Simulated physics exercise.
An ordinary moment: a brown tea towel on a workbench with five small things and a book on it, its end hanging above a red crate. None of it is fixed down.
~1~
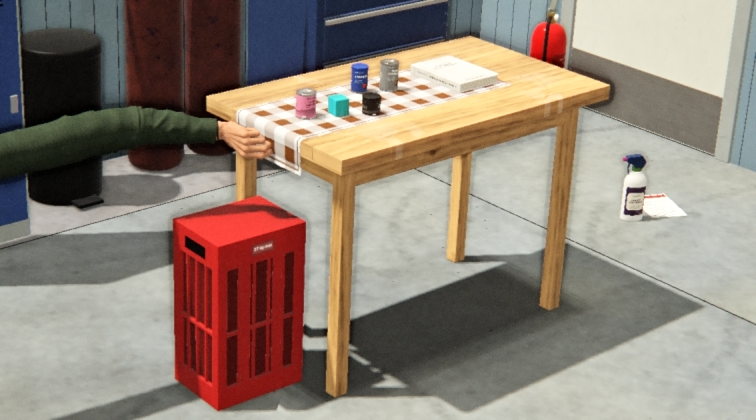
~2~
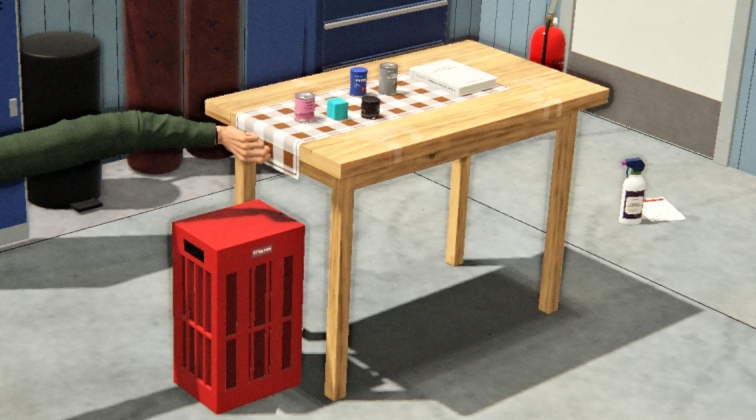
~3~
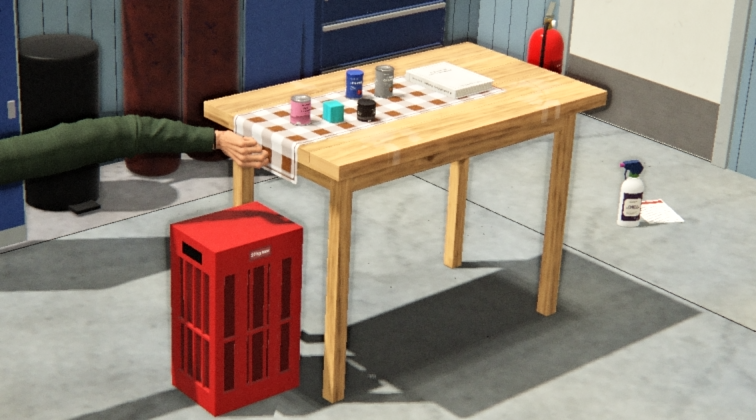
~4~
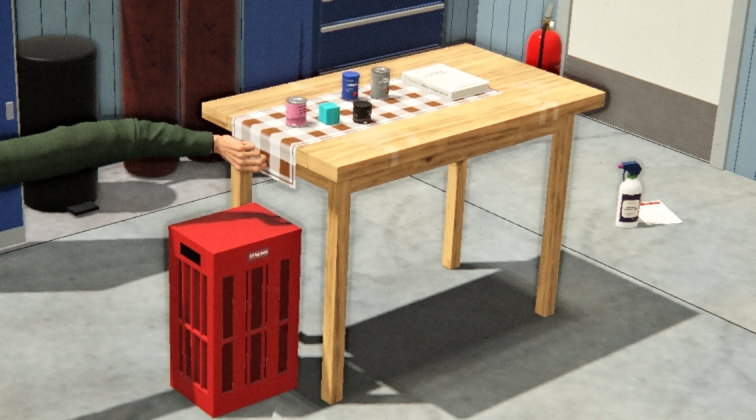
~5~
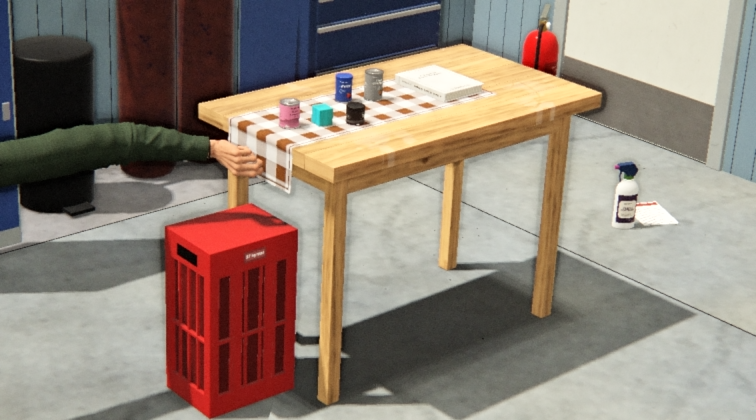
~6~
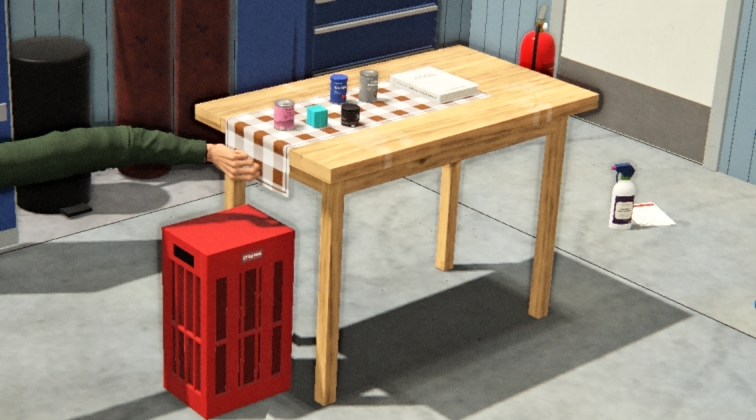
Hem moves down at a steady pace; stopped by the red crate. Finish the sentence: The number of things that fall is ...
The number of things that fall is one.
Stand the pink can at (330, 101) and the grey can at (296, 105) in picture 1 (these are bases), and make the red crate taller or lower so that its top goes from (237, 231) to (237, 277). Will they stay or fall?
The pink can tumbles off, the grey can comes down.
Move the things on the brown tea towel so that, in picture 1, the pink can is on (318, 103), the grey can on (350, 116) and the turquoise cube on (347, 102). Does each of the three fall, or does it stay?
Pink can safe, grey can safe, turquoise cube safe.
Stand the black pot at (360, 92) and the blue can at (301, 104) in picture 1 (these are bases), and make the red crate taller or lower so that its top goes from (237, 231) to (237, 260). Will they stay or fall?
First the black pot: It is still up there. Then the blue can: It ends off the top.
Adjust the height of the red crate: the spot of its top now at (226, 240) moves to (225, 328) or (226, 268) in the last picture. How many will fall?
The tally is 4 and 2.
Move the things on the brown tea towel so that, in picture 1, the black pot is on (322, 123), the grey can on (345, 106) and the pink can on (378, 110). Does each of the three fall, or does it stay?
For the black pot it's falling, for the grey can it's staying, for the pink can it's staying.
Soon after, hem near (255, 198); all still up.
Then, hem on the crate; pink can gone.
At rest, hem on the crate; pink can gone. The count of fallen things is one.
